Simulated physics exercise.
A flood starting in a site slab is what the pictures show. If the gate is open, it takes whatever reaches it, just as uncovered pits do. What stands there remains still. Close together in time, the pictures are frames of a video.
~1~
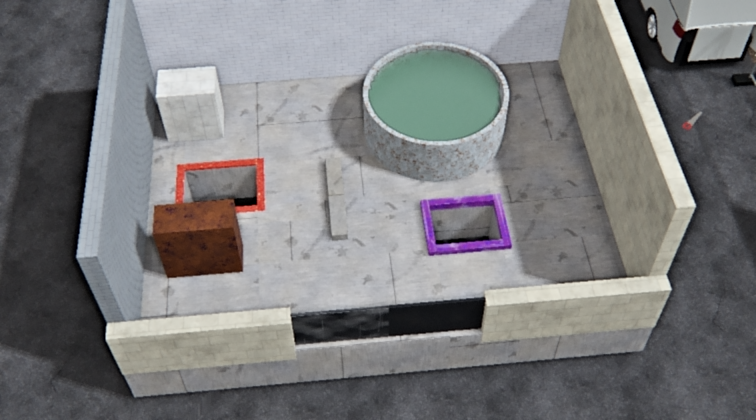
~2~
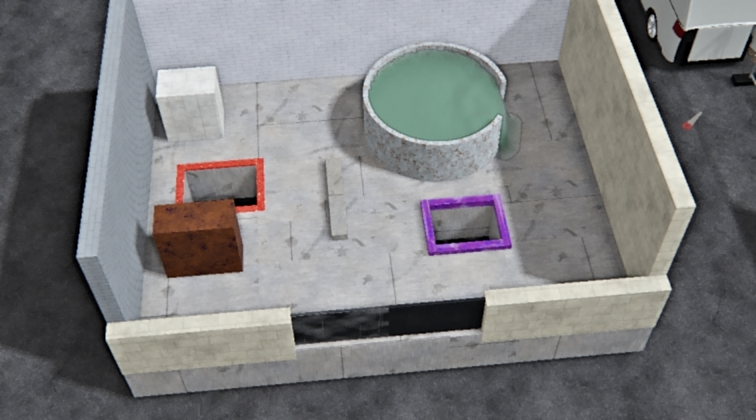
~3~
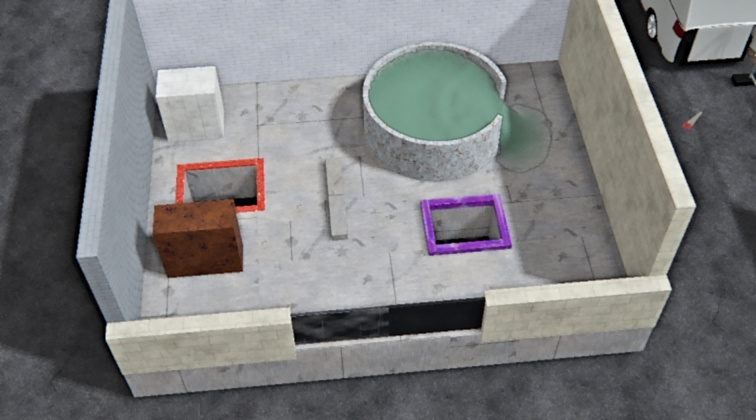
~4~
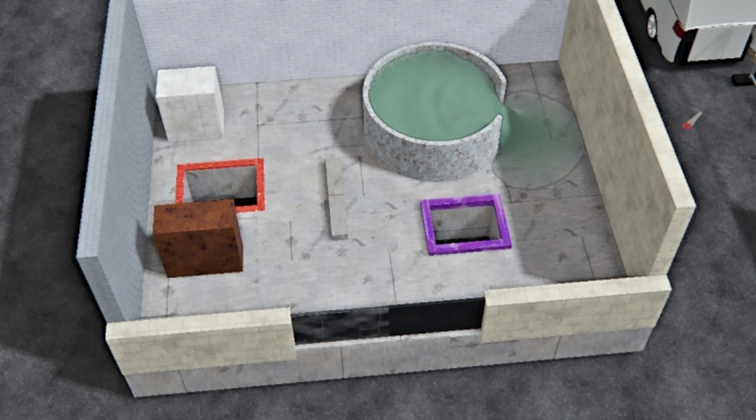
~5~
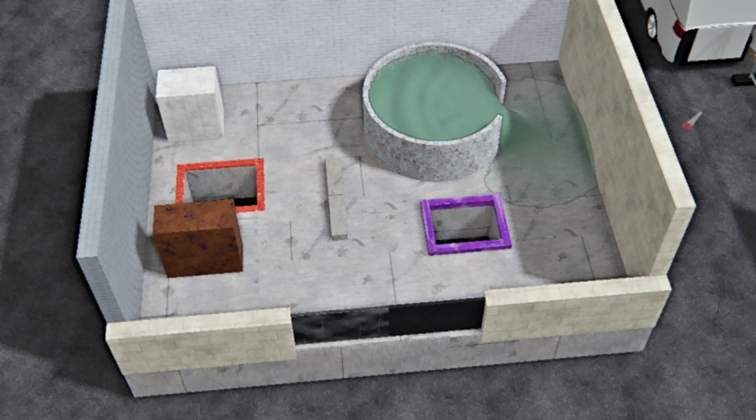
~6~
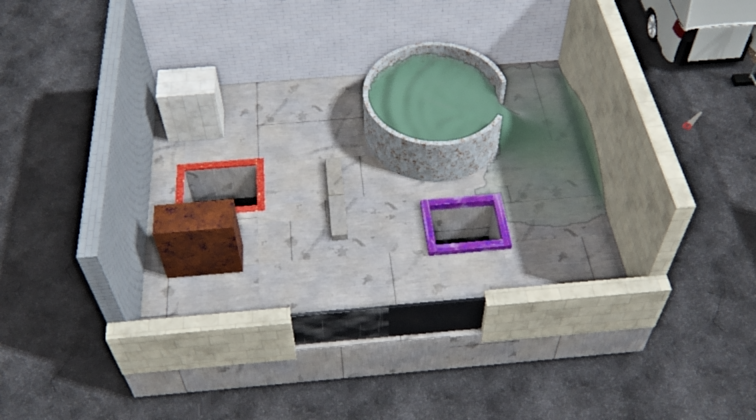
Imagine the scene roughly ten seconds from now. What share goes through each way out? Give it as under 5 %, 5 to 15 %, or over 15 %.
One by one: As it plays out the gate never reaches five per cent; as it plays out the purple pit never reaches five per cent; as it plays out the red pit sits in the middle - five to fifteen per cent.
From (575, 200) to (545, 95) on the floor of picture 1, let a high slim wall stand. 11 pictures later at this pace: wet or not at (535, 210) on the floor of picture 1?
Finding: Waterlogged.
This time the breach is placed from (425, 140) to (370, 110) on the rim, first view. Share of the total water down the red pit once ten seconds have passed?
Share recorded - red: 25 %.
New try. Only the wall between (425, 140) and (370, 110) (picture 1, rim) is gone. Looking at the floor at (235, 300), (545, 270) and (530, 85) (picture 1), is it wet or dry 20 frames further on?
So the first one is drenched, the next drenched, and the last left untouched.
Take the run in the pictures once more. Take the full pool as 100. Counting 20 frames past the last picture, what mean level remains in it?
Roughly 44 percent.
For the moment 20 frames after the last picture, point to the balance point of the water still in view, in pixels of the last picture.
Close to (472, 158), I reckon.
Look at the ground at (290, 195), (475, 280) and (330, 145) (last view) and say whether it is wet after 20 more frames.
One by one: Left dry / waterlogged / left dry.
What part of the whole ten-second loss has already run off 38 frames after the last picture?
My guess would be around 20 percent.
A moment on, water covers 20 % of the floor; the gate 0 %, the purple pit 0 %, the red pit 0 %.
Next, water covers 25 % of the floor; the gate 0 %, the purple pit 0 %, the red pit 0 %.
Then, water covers 55 % of the floor; the gate 0 %, the purple pit 0 %, the red pit 0 %.
Later, water covers 85 % of the floor; the gate 0 %, the purple pit 0 %, the red pit 3 %.
In the end, water covers 95 % of the floor; the gate 0 %, the purple pit 0 %, the red pit 13 %.
